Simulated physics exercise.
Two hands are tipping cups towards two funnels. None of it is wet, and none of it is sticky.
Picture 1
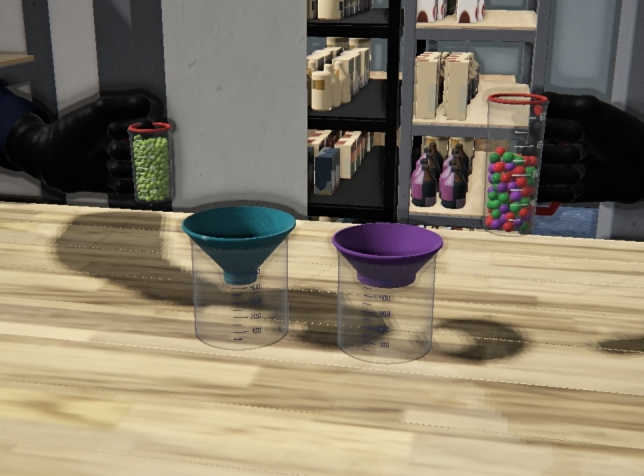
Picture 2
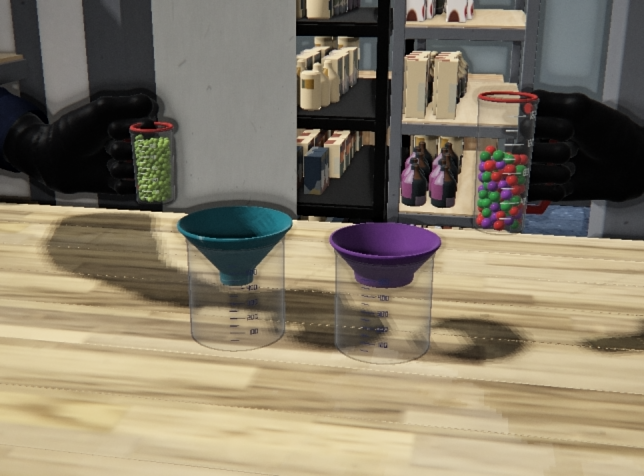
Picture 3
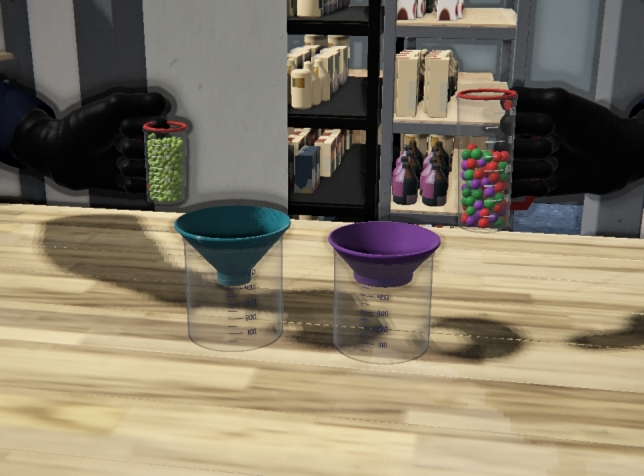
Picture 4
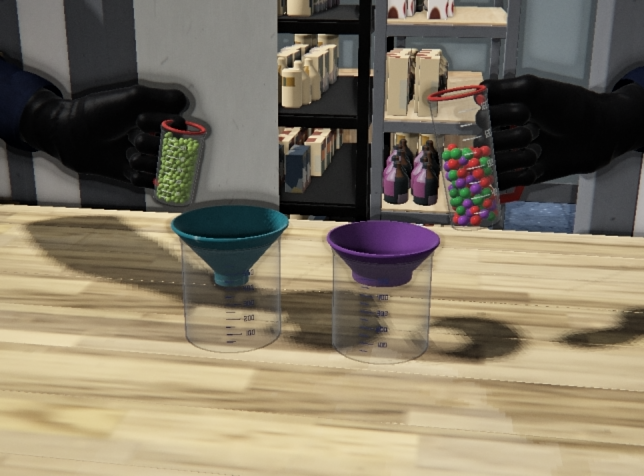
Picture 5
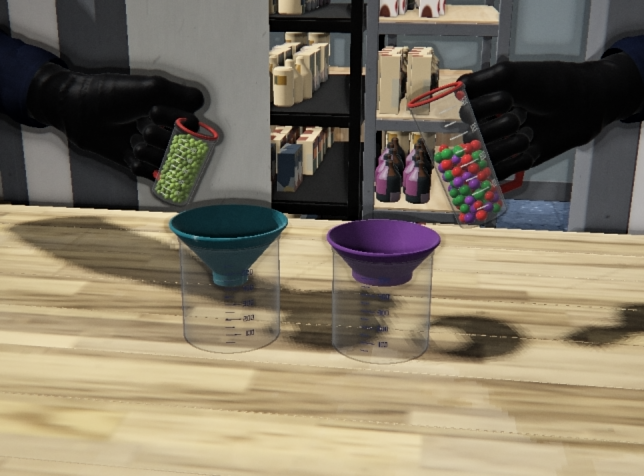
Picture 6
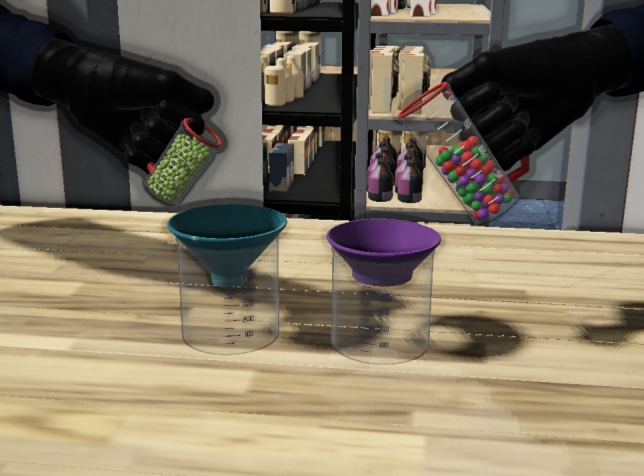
Two black-gloved hands brought a cup of green peas and a cup of colourful beads inward above a wooden table, then tilted both cups more and more near the teal and purple funnels.
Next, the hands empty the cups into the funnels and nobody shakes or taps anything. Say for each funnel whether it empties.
Once poured, the left funnel drains out and the right funnel drains out.
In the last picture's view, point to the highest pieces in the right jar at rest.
Around (399, 317).
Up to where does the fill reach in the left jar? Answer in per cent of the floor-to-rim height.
That works out to roughly 10 per cent.
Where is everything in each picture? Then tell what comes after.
The first frame shows left funnel (239, 231), outlet at (241, 280), about 6 pieces wide; left cup (152, 164), holding dried peas; right funnel (387, 249), outlet at (386, 278), about 5 pieces wide; right cup (513, 165), holding round plastic beads.
The second frame shows left cup (154, 164), upright; right cup (503, 164), upright.
The third frame shows left cup (166, 164), tipped 2°; right cup (485, 161), tipped 2°.
The fourth frame shows left cup (178, 164), tipped 12°; right cup (467, 159), tipped 12°.
The fifth frame shows left cup (184, 163), tipped 24°; right cup (460, 157), tipped 24°.
The sixth frame shows left funnel (228, 230), outlet at (229, 281); left cup (182, 163), tipped 36°; right funnel (383, 245), outlet at (382, 276); right cup (460, 156), tipped 36°.
Then, 0.28 s later than the last frame, left, every one still in the cup; right, every one still in the cup.
Then, 0.59 s later than the last frame, left, almost all still in the cup, just a few in or over the funnel; right, every one still in the cup.
Then, 0.95 s later than the last frame, left, roughly a third still in the cup, roughly a third in or over the funnel, roughly a quarter down in the jar; right, roughly a quarter still in the cup, roughly half in or over the funnel, roughly a quarter down in the jar.
When it is over, left, every one down in the jar; right, every one down in the jar.
